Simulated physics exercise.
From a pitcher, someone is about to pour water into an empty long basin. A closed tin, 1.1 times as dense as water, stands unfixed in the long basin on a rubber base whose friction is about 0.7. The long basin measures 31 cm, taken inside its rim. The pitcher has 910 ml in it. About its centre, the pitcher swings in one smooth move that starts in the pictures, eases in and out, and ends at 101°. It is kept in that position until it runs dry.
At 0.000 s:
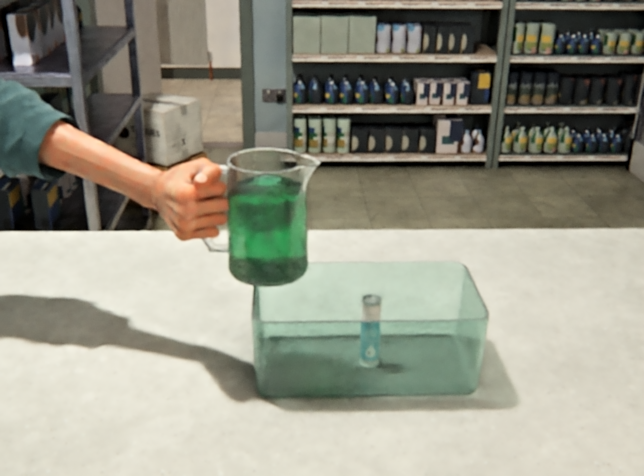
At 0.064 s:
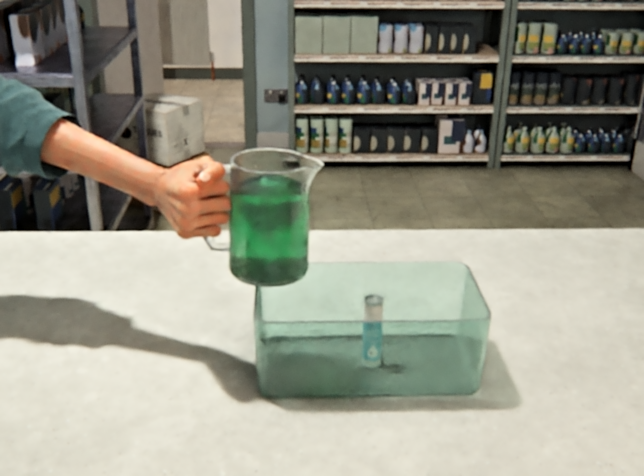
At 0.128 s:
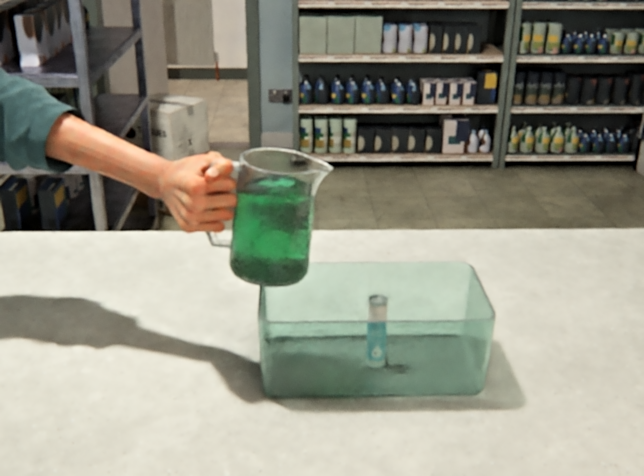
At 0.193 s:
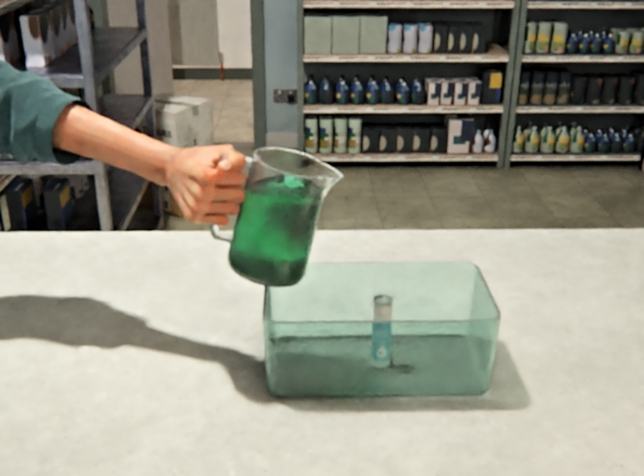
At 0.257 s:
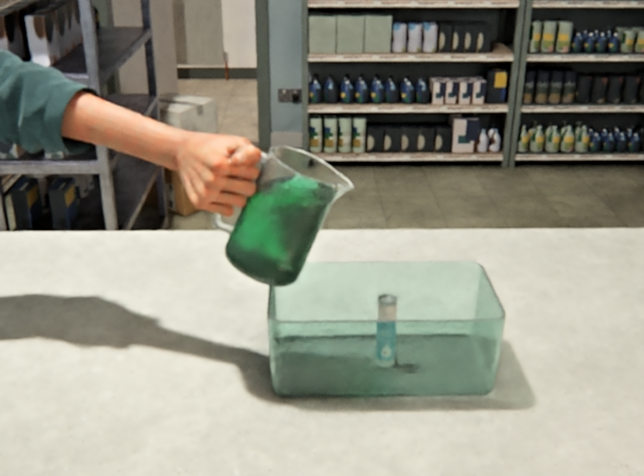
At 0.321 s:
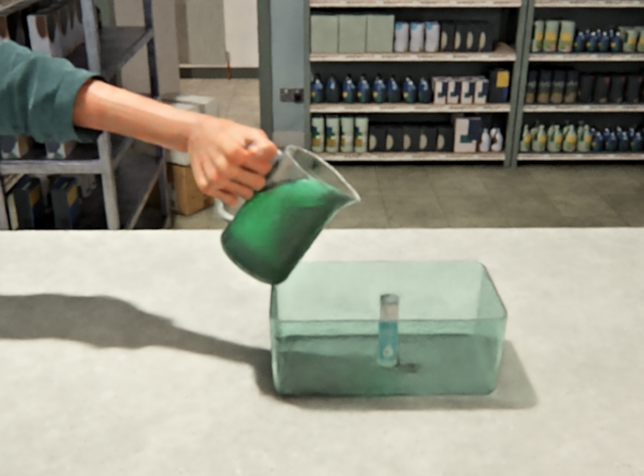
A hand tilts a pitcher of green liquid rightward above a clear basin holding a small tube.
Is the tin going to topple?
Yes.
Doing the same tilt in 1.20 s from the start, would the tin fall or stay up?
The tin tumbles.
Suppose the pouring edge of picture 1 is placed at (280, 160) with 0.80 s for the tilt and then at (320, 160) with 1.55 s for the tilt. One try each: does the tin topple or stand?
Try 1: Still standing; try 2: Tipped over.
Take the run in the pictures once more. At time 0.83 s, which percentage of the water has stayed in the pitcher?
Around 36 in a hundred is still there.
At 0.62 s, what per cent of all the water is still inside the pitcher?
I reckon about 78 in a hundred is still held.
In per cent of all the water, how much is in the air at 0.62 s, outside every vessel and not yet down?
Around 12 percent.
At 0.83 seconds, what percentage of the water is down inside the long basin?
About 50 %.
After 0.62 s the tilt is 88° and 78 per cent is still to pour; the tin stands where it began.
After 0.83 s the tilt is 101° and 36 per cent is still to pour; the tin leans 5°.
After 1.05 s the tilt is 101° and 13 per cent is still to pour; the tin lies on its side.
After 1.30 s the tilt is 101° and 4 per cent is still to pour; the tin lies on its side.
In the end the tin lies on its side.
